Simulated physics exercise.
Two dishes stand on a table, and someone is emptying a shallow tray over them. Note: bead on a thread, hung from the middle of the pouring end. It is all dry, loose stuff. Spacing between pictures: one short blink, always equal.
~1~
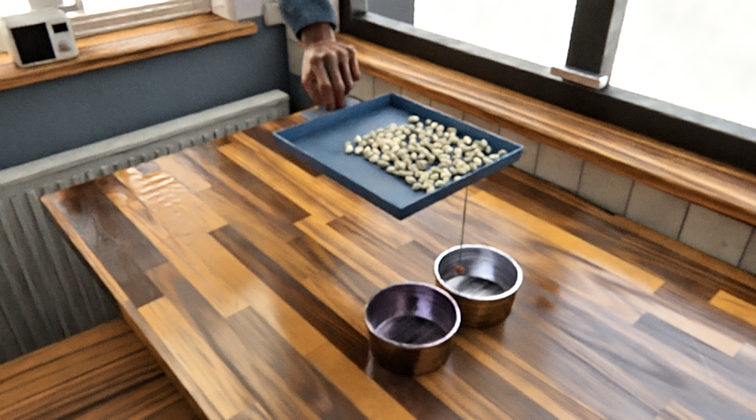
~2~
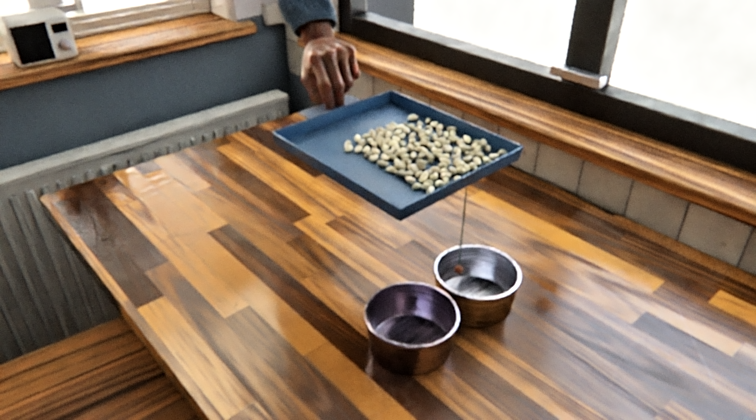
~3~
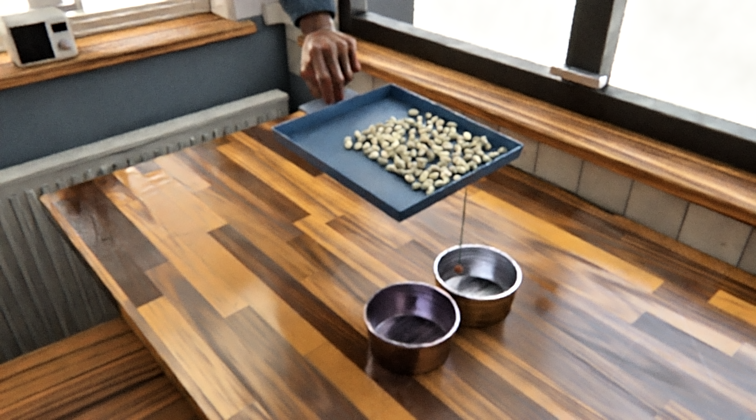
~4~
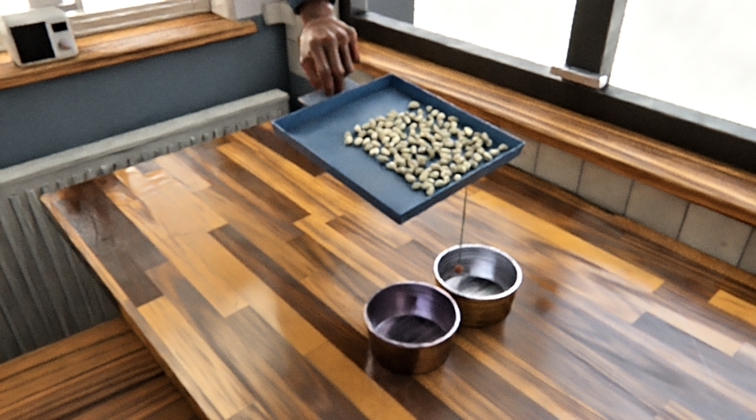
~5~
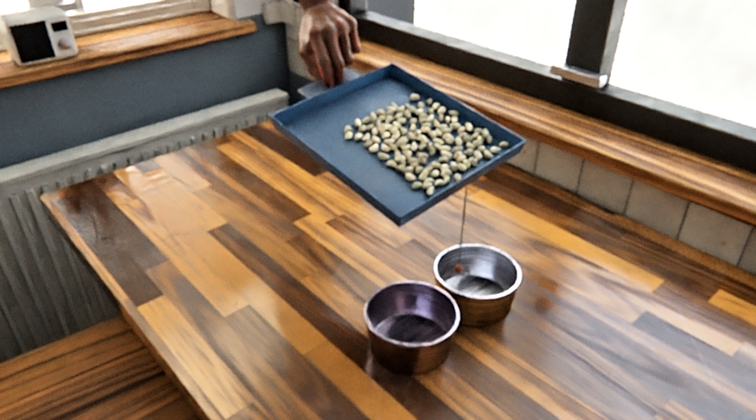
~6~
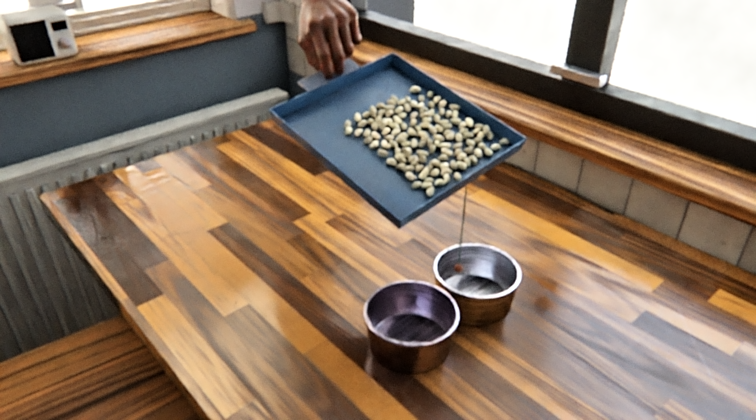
A blue tray of pale beans slowly tilts as a hand raises its far end, its left front corner dipping slightly, while the beans stay on it above two empty metal dishes on a striped wooden table.
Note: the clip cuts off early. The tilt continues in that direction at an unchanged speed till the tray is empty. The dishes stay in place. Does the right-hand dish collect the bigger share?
No - most of the load heads over to the left dish, I'd guess.
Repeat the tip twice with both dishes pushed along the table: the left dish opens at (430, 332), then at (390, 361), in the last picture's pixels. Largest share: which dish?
For the first position it is the one at left; for the second, the one at right.
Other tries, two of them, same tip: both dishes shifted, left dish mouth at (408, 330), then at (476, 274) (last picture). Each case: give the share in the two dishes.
70 % for the first, 0 % for the second.
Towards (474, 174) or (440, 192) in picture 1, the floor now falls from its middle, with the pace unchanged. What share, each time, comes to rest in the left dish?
The first try gives close to 0 percent; the next gives 40 percent.
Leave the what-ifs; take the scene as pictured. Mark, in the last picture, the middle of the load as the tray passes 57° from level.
The load is centred near (429, 169).
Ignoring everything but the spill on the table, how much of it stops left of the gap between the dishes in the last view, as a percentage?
Reading: Around 10 %.
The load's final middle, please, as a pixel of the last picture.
Somewhere close to (414, 339) in the last picture.
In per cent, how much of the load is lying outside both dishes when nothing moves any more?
I'd put it near 10 per cent of the load.
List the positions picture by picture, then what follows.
Corners of the pouring end (401, 206) and (521, 147), level; middle of the load (425, 153), white beans; left dish (444, 351); right dish (509, 304); bead on its thread (459, 270), in the first picture.
Corners of the pouring end (400, 207) and (520, 146), level; middle of the load (424, 152), in the second picture.
Corners of the pouring end (400, 209) and (521, 145), tipped barely, lowest at the left corner; middle of the load (424, 149), in the third picture.
Corners of the pouring end (400, 212) and (522, 143), tipped a little, lowest at the left corner; middle of the load (425, 146), in the fourth picture.
Corners of the pouring end (400, 215) and (522, 140), tipped a little, lowest at the left corner; middle of the load (425, 142), in the fifth picture.
Corners of the pouring end (400, 217) and (523, 138), tipped a little, lowest at the left corner; middle of the load (425, 138); left dish (444, 349); right dish (508, 303), in the sixth picture.
Just after the last frame, tray tipped steeply; every one on the tray.
A moment on, tray tipped right over; almost all on the tray; about a tenth in the left dish; just a few outside both; just a few in the air.
Further on, tray tipped past a quarter turn; the larger part in the left dish; just a few in the right dish; about a tenth outside both.
When it is over, tray tipped past a quarter turn; the larger part in the left dish; just a few in the right dish; about a tenth outside both.
